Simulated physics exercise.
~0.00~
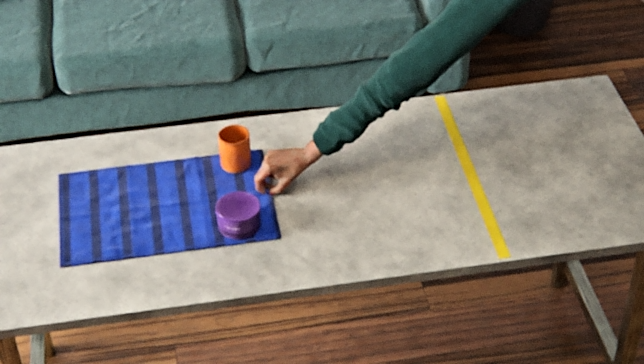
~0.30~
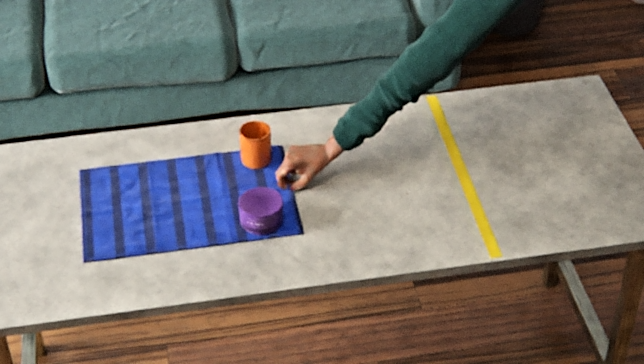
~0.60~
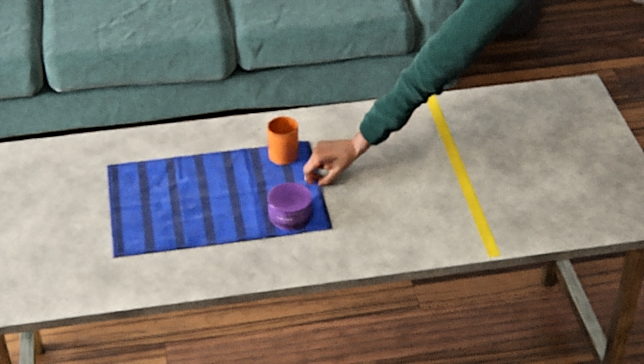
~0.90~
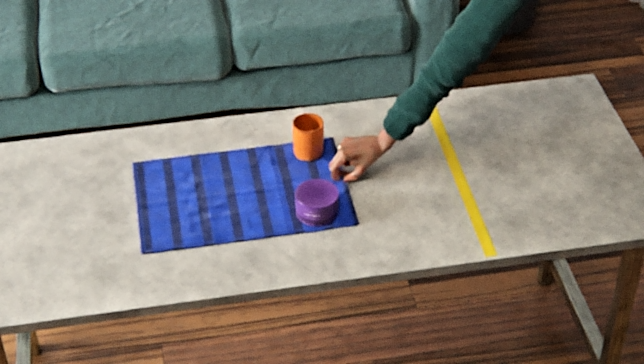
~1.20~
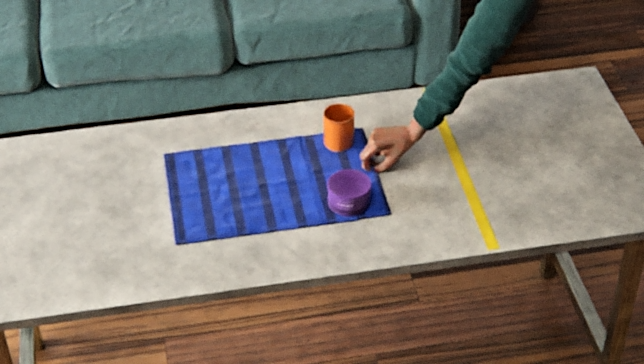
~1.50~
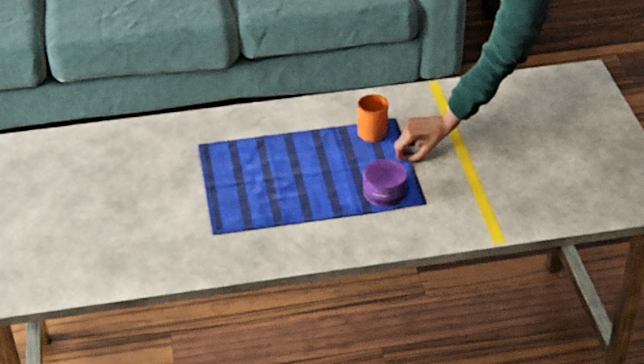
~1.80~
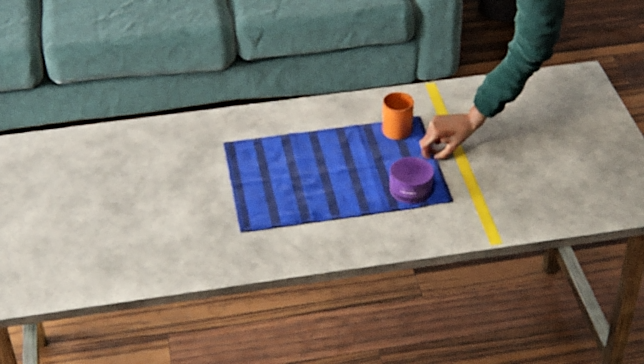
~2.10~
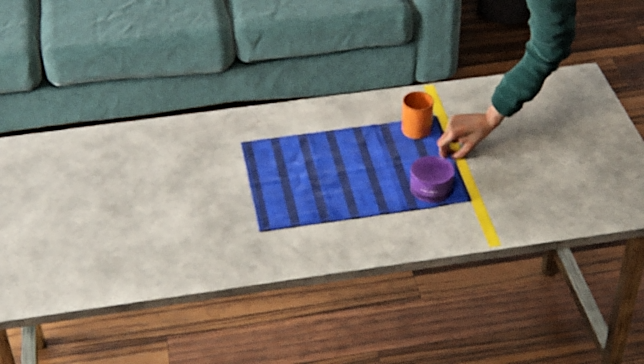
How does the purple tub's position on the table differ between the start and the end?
At the start the purple tub sits well to the left of the yellow tape, and by the end it is farther right on the table, close beside the tape.
